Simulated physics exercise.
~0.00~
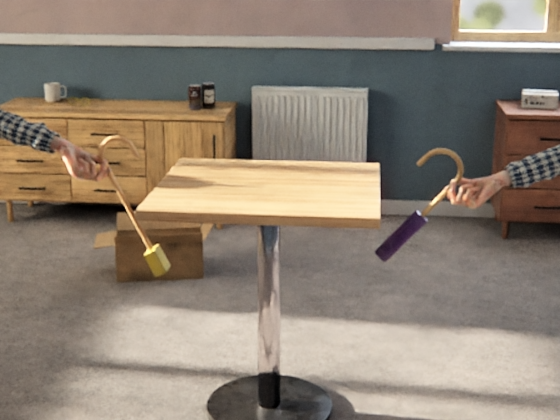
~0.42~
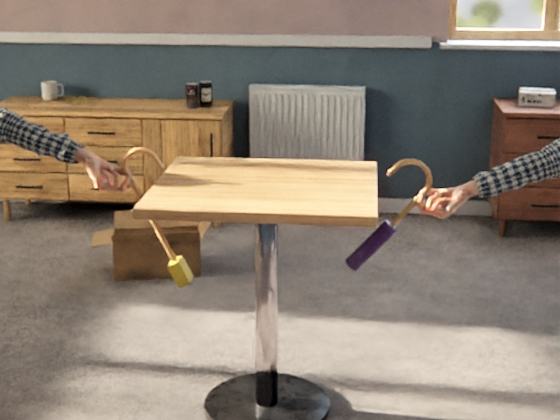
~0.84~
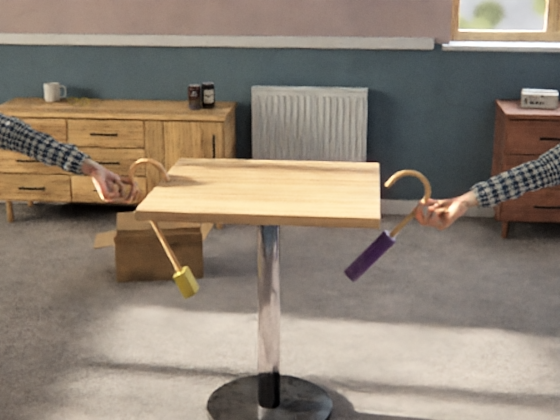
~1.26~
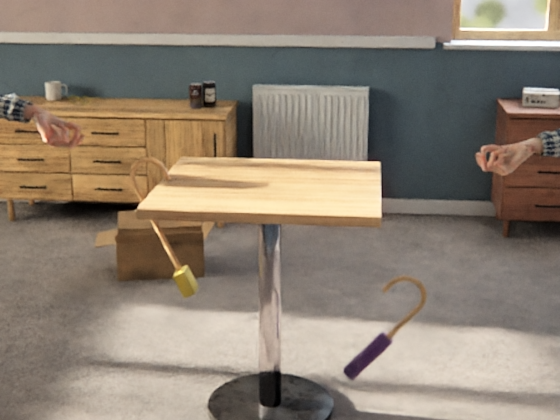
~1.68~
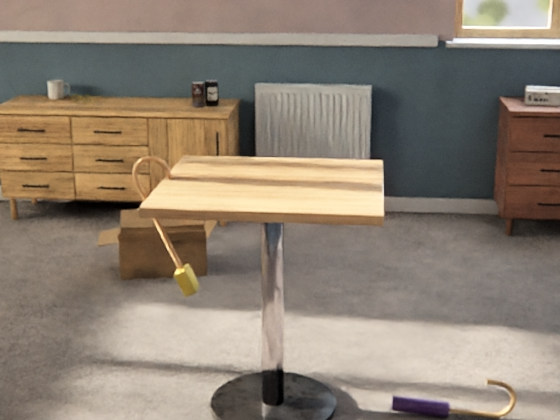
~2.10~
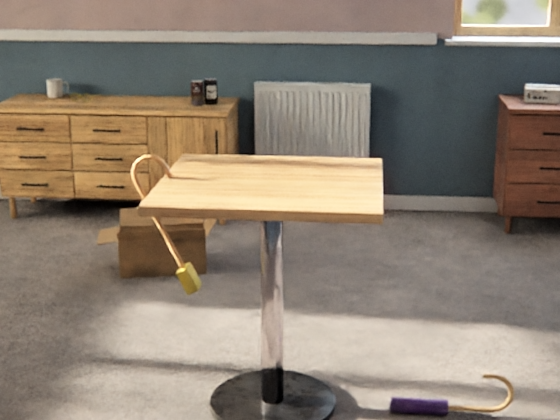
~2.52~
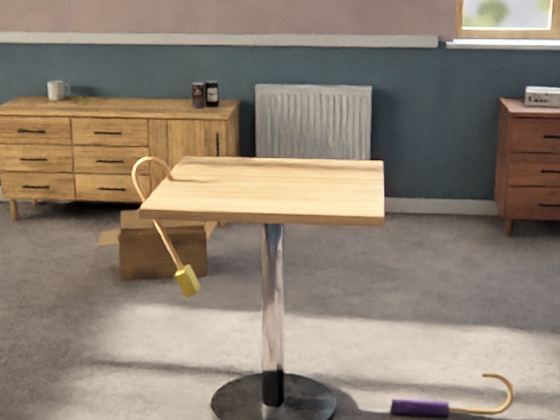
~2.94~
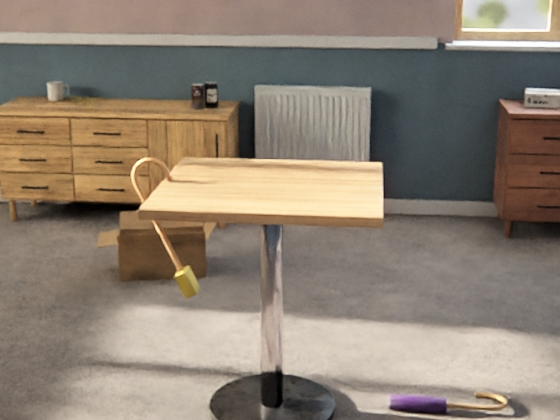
A purple umbrella with a curved handle and a yellow brush with a similar crook are brought by two hands in checked sleeves towards opposite edges of a square wooden table, seen from the front in a carpeted room. Wooden drawers, a radiator and an open cardboard box stand behind. The brush moves right to the table's left edge while the umbrella moves left towards the right edge. Both hands let go and draw back. The umbrella drops at once and lands on the carpet at right, where it lies, while the brush stays hanging by its crook.
